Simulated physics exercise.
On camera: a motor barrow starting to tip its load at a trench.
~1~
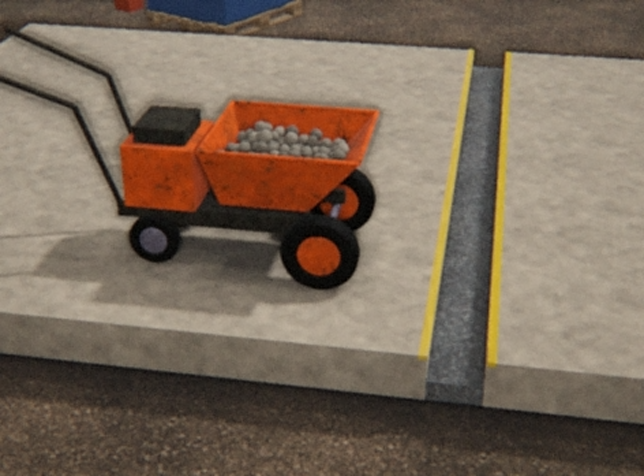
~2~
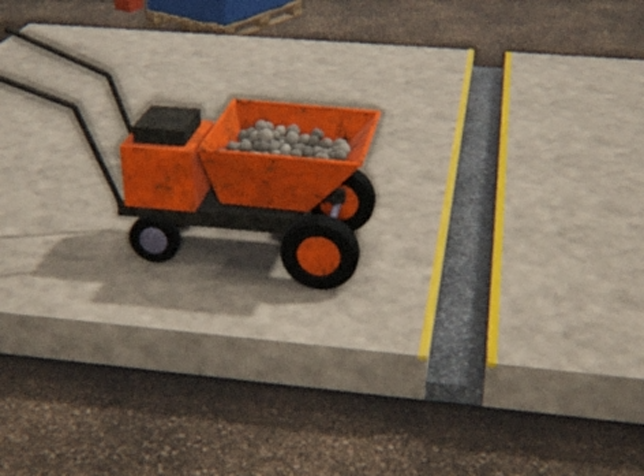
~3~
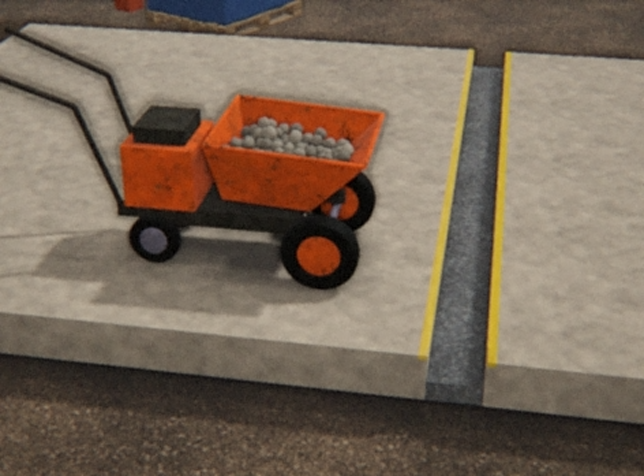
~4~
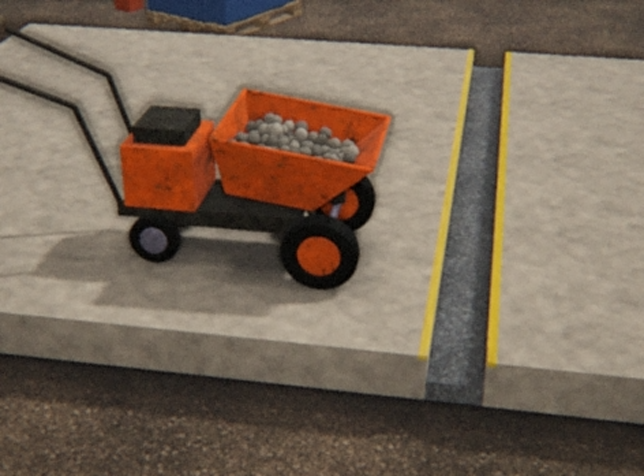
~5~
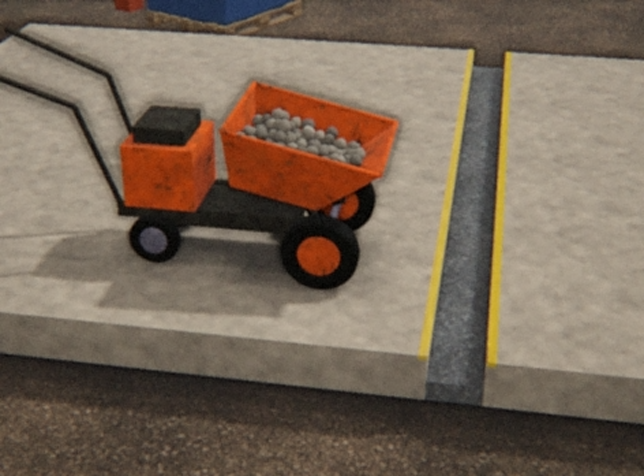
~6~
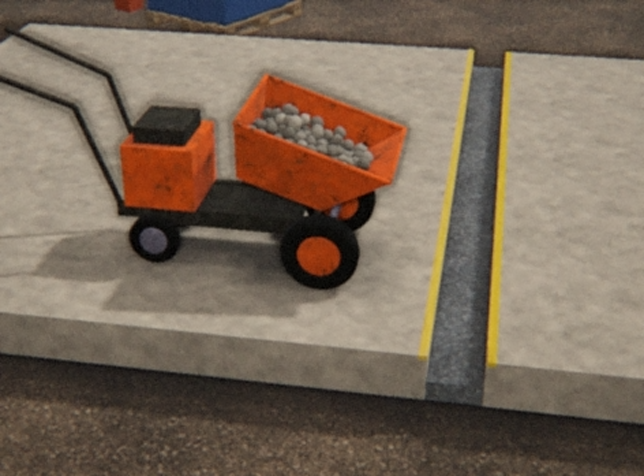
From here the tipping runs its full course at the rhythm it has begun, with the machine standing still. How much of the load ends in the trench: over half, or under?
In the trench: The larger part.
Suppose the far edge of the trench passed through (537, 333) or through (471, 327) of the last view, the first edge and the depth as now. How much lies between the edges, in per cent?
The first gives 100 %, the second 60 %.
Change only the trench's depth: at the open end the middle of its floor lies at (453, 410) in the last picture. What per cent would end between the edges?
Some 100 per cent.
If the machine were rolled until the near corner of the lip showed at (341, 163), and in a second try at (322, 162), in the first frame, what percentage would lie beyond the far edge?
About 10 and 0 per cent.
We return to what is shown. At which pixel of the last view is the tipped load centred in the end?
Close to (465, 278).
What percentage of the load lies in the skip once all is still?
About 0 per cent.
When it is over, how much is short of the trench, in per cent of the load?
Near 5 %.
Soon, skip tipped steeply; all in the skip.
A while on, skip tipped right over; most in the skip; a stray few short of the trench; about a quarter in or heaped over the trench; a stray few falling.
Towards the end, skip tipped right over; a small part in the skip; a stray few short of the trench; most in or heaped over the trench; a small part beyond it.
Finally, skip tipped right over; a stray few in the skip; a small part short of the trench; most in or heaped over the trench; a small part beyond it.
